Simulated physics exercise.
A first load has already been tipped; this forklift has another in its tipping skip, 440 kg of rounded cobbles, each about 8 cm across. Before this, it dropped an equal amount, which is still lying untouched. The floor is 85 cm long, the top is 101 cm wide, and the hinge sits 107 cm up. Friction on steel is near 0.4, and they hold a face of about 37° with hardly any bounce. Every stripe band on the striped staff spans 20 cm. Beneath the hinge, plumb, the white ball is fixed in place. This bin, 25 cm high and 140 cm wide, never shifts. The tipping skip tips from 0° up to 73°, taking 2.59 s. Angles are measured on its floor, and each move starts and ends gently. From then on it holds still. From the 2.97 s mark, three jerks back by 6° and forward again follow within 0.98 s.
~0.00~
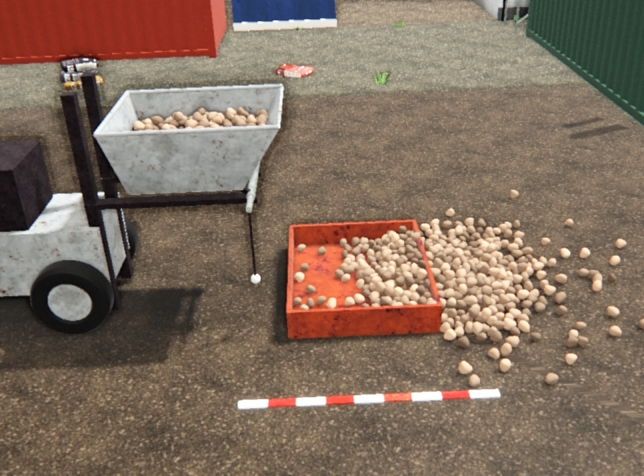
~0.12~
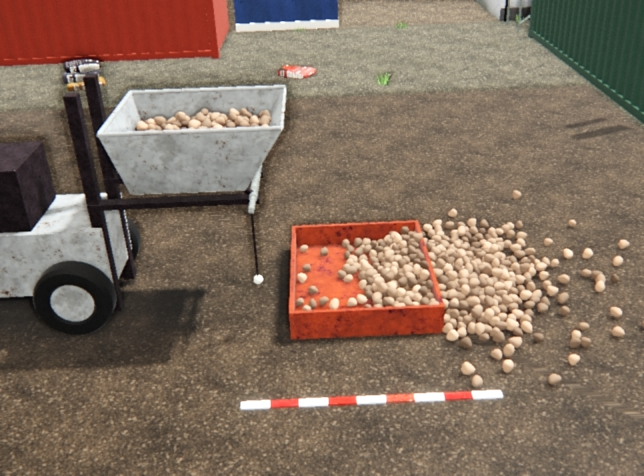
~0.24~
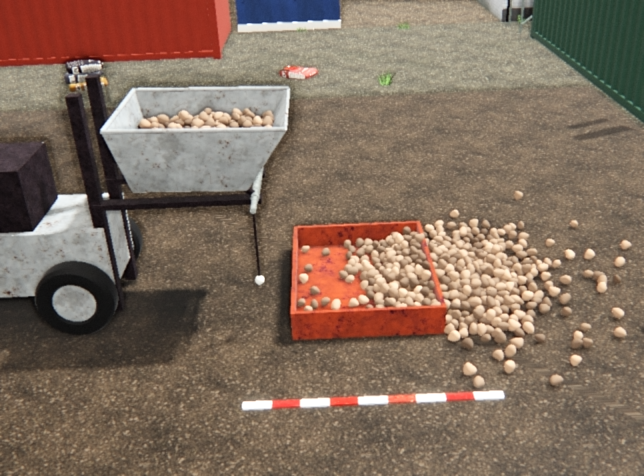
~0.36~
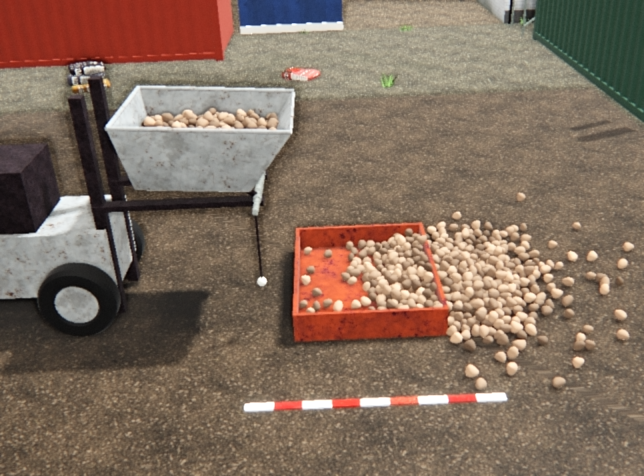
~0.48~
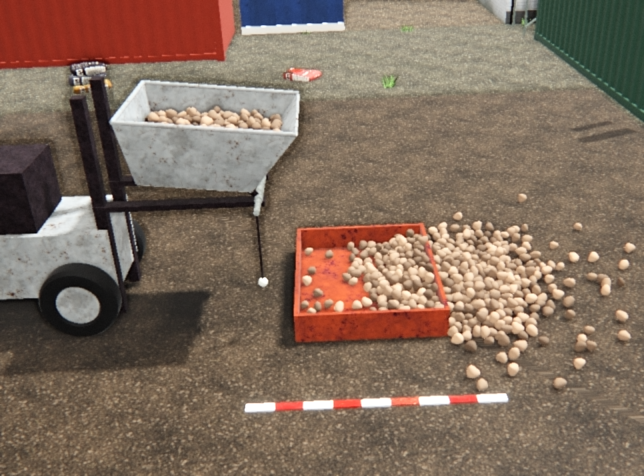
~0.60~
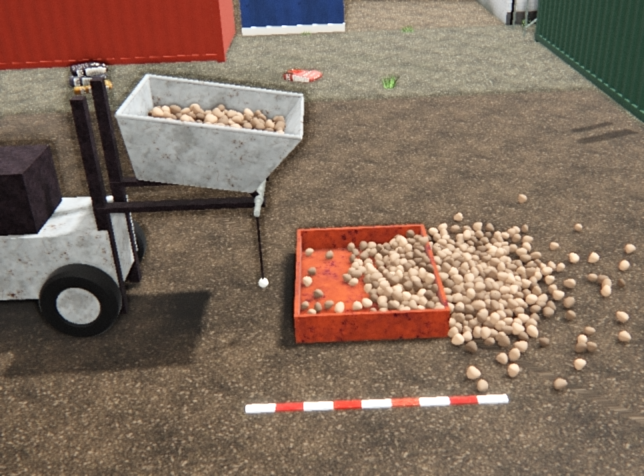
The forklift's grey skip of round stones slowly tilts slightly toward the red bin.
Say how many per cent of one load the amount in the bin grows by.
It grows by about 88 %.
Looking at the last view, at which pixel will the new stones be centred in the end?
Roughly at pixel (382, 271).
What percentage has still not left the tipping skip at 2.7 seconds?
About 60 percent.
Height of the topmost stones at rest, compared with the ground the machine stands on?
It reaches near 46 cm up from the ground.
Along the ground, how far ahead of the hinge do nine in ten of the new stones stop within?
Distance ahead of it: About 140 cm.
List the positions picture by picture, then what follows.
The tipping skip is at 0°, its lip at (279, 127); the top of the load is at (209, 118). The earlier load is highest near (419, 254), 24 cm above ground level, 36 % in the bin, 64 % beside or beyond the bin, in the first picture.
Lip at (282, 128), floor tilted 0°, highest stones at (212, 119); the stones move at 0.1 m/s on average, in the second picture.
Lip at (285, 130), floor tilted 2°, highest stones at (208, 118); the stones move at 0.1 m/s on average, in the third picture.
Lip at (291, 133), floor tilted 4°, highest stones at (201, 119); the stones move at 0.2 m/s on average, in the fourth picture.
The tipping skip is at 7°, its lip at (296, 135); the top of the load is at (196, 116); the stones move at 0.2 m/s on average, in the fifth picture.
The tipping skip is at 10°, its lip at (301, 138); the top of the load is at (183, 114); the stones move at 0.3 m/s on average, in the sixth picture.
After 1.9 s the floor is at 62°; in per cent of one load, 100 in the tipping skip, 36 in the bin, 64 beside or beyond the bin; the foremost stones are past the picture's edge.
After 2.7 s the floor is at 73°; in per cent of one load, 61 in the tipping skip, 73 in the bin, 65 beside or beyond the bin; the foremost stones are past the picture's edge.
After 4.4 s the floor is at 73°; in per cent of one load, 11 in the tipping skip, 114 in the bin, 75 beside or beyond the bin; the foremost stones are past the picture's edge.
After 6.9 s the floor is at 73°; in per cent of one load, 0 in the tipping skip, 124 in the bin, 76 beside or beyond the bin; the foremost stones are past the picture's edge. Net gain in the bin, 88.
